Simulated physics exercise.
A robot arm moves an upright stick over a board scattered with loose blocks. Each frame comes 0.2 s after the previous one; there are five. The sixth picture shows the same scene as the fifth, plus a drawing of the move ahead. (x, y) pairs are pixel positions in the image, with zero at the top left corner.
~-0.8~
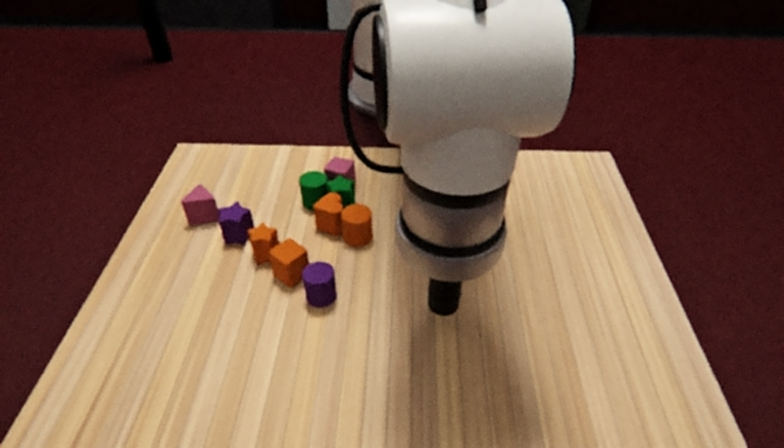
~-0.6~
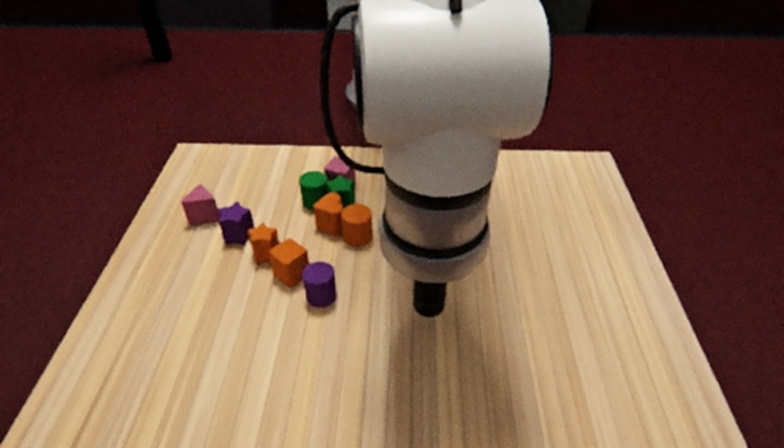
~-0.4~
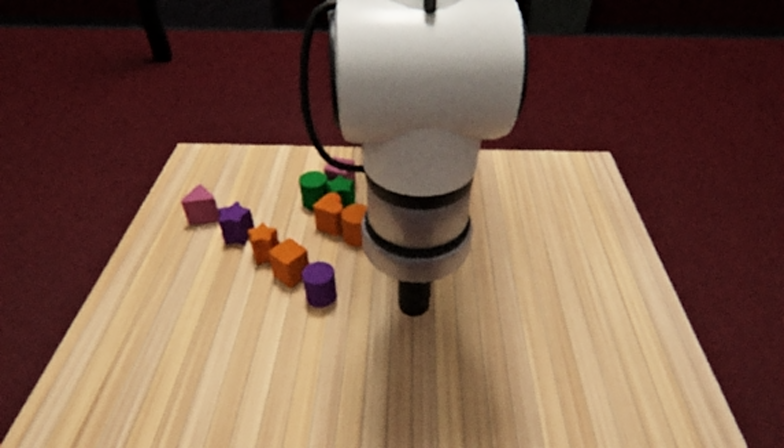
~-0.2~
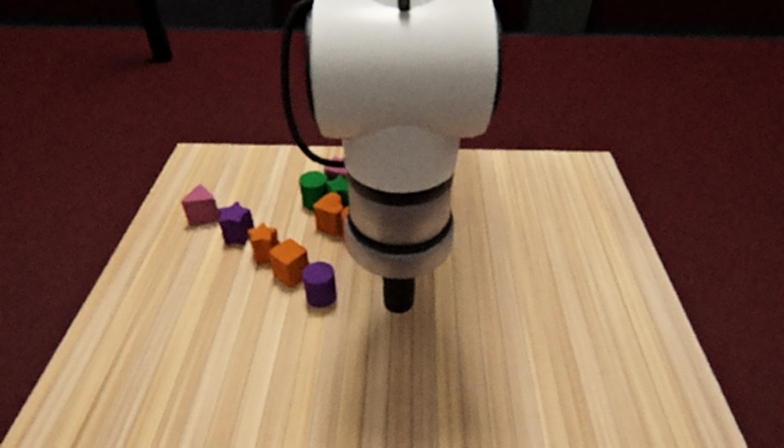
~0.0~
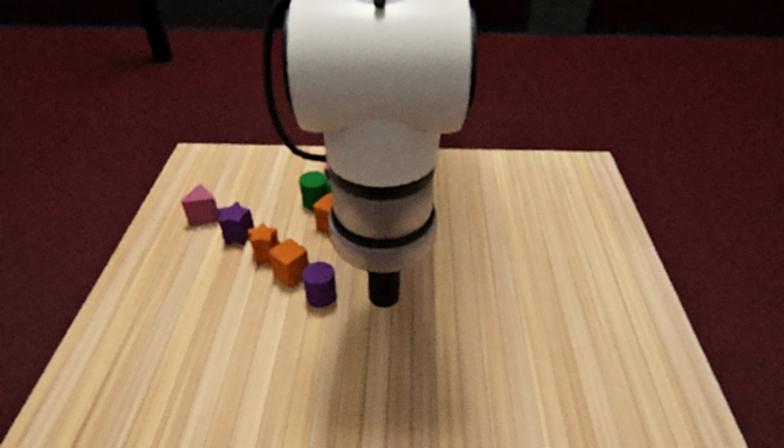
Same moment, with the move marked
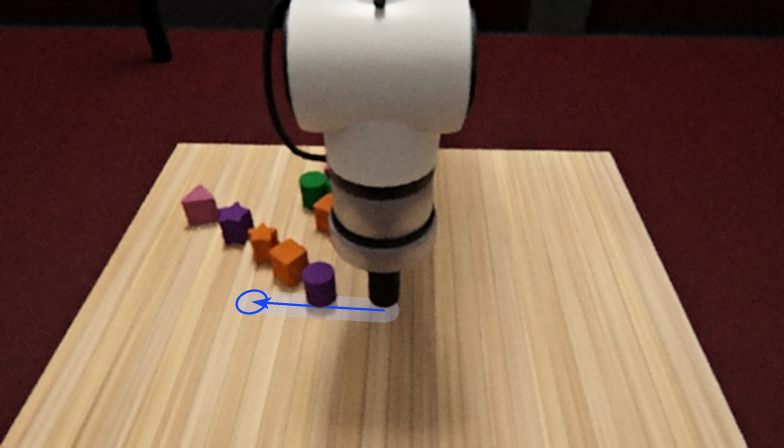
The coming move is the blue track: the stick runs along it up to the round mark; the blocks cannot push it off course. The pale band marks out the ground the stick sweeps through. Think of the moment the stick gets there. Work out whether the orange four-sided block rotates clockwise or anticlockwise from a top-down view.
It is turned clockwise.
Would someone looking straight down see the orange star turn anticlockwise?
It seems so.
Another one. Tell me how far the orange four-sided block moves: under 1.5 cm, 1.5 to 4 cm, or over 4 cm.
The 1.5 to 4 cm band.
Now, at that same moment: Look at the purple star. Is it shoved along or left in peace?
It gets no push and keeps its place.
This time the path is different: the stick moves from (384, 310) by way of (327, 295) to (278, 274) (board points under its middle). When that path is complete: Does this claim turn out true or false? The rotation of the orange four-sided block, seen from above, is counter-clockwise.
That statement is not accurate.
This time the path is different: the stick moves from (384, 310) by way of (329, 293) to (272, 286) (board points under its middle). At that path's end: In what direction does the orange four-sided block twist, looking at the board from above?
Top view: Clockwise.
Drawn move, from (384, 310) to (252, 302).
What follows on the original path. One third of the way, stick (338, 295); purple circular block (313, 270).
Two thirds of the way, stick (292, 292); orange star (259, 227), turned 15° anticlockwise; orange four-sided block (279, 240), turned 30° clockwise; purple circular block (279, 261).
At the end, stick (248, 289); purple star still; orange star (260, 223), turned 40° anticlockwise; orange four-sided block (278, 236), turned 55° clockwise; purple circular block (256, 256).
